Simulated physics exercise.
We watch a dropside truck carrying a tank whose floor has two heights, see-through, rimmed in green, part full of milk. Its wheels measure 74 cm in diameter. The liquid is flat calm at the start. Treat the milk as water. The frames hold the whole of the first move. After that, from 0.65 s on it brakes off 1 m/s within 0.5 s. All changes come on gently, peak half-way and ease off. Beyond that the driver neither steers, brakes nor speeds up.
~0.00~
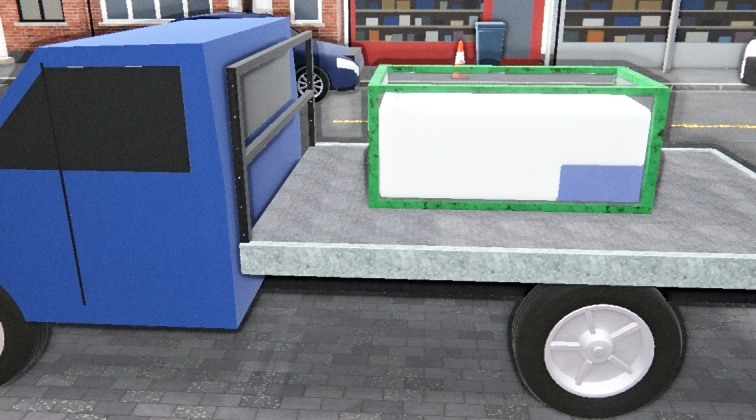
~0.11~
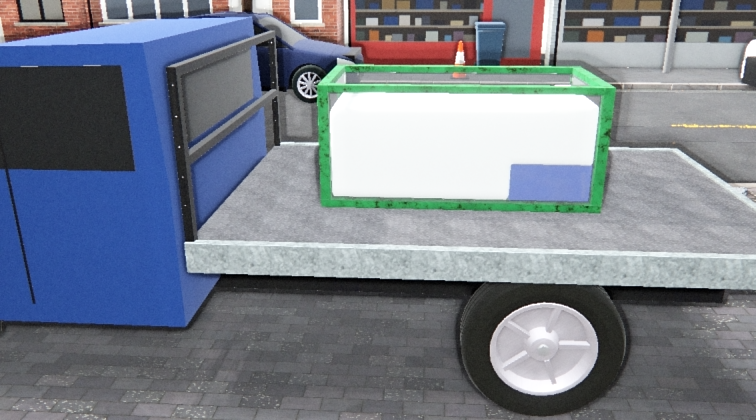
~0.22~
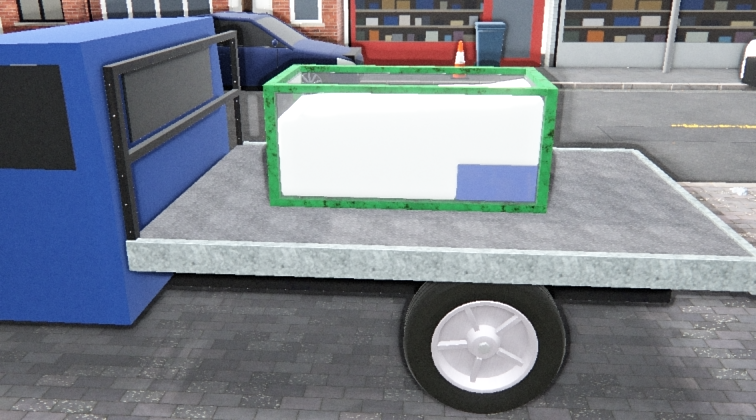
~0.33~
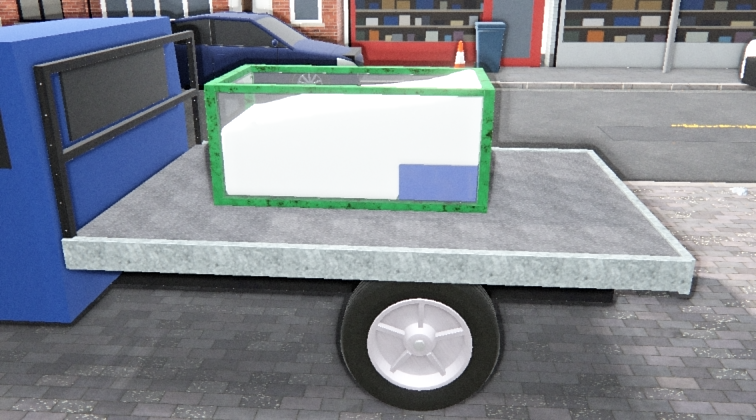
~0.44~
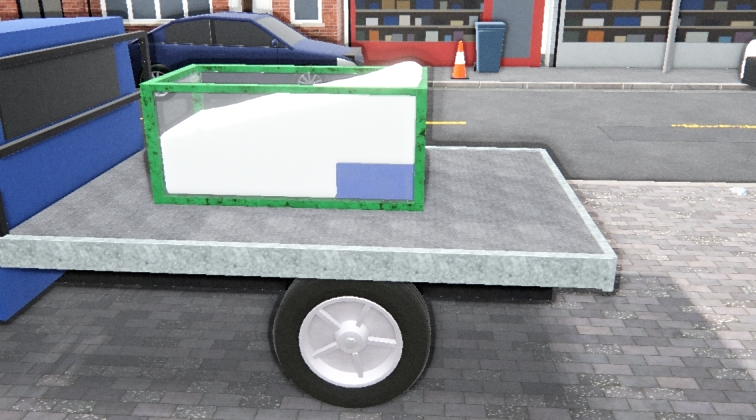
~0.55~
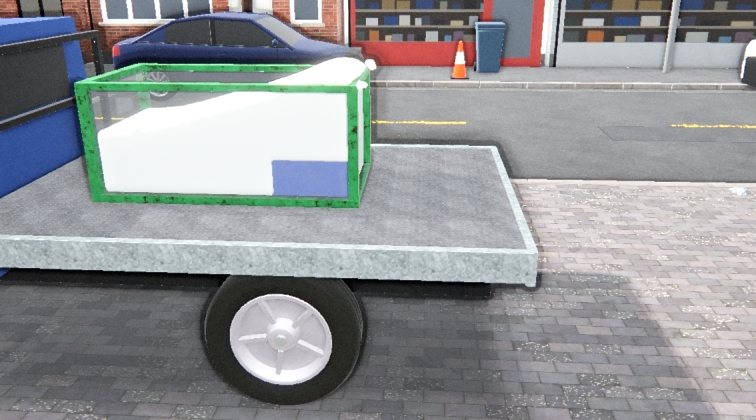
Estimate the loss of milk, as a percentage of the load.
About 13 per cent.
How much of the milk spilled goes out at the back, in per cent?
Some 30 per cent of it.
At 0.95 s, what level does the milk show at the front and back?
About 58 cm in front and 42 cm behind.
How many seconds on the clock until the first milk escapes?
At about 0.8 s.
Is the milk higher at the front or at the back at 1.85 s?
Towards the back.
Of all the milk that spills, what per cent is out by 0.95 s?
About 10 per cent.
After 0.95 s front 58 cm, middle 46 cm, back 42 cm above the lowest part of the floor; the loss stands at 1 per cent, over the back.
After 1.35 s front 77 cm, middle 31 cm, back 27 cm above the lowest part of the floor; the loss stands at 1 per cent, over the back.
After 1.85 s front 35 cm, middle 42 cm, back 48 cm above the lowest part of the floor; the loss stands at 10 per cent, over the front.
After 4.14 s the loss stands at 13 per cent, over the front and the back, 43 of 348 litres.
